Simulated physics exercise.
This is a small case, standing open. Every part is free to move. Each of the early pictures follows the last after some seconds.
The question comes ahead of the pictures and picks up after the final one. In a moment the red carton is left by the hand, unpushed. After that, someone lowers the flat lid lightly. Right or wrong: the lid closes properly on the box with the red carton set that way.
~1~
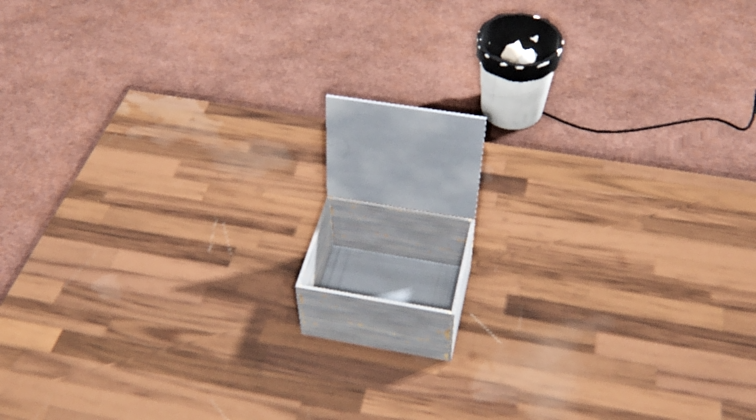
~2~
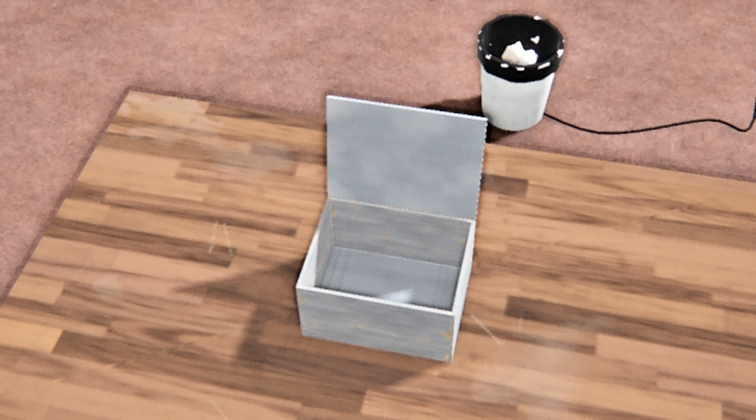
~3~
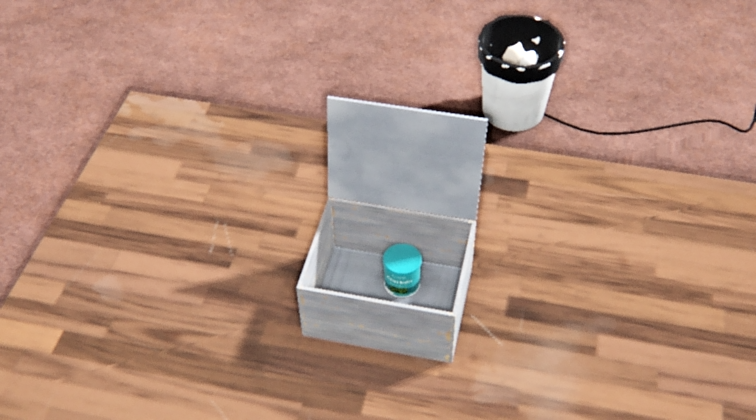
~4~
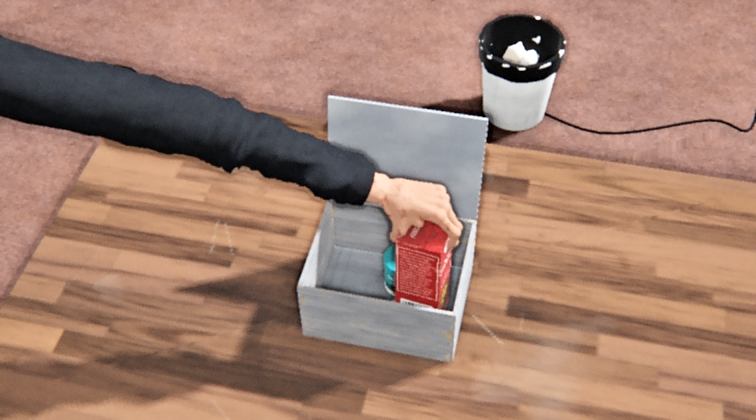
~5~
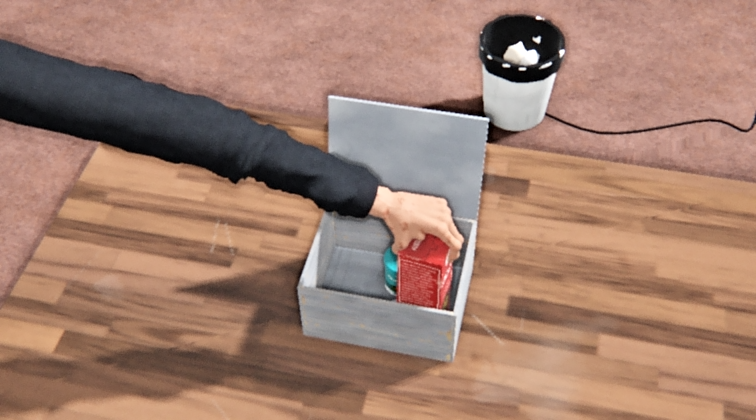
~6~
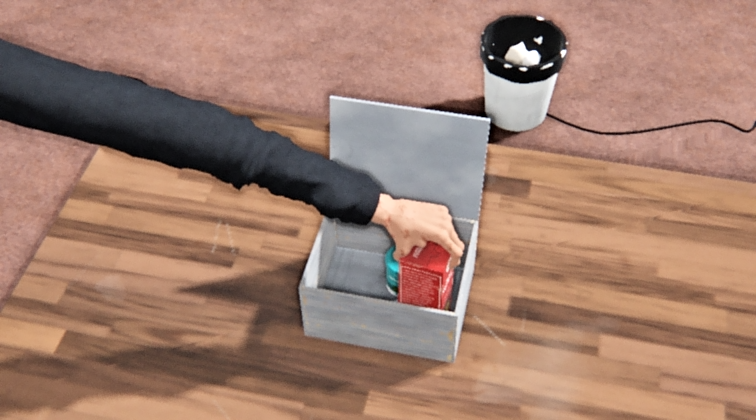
Wrong.
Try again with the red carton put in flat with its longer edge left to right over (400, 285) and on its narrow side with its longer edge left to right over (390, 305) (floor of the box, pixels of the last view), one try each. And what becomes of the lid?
The first time it cannot come down, the second time it seals the box.
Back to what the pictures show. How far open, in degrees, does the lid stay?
Angle: About 35°.
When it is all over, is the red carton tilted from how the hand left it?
After all that, it keeps its set angle.
Then, 1.10 s after the last picture, lid starting down.
Then, 1.60 s after the last picture, lid 60° above the rim.
Then, 1.90 s after the last picture, lid 40° above the rim.
Then, 3.80 s after the last picture, lid 35° above the rim.
At rest, lid 35° above the rim; both in place. Seen from the same camera at the end, red carton near (426, 290).
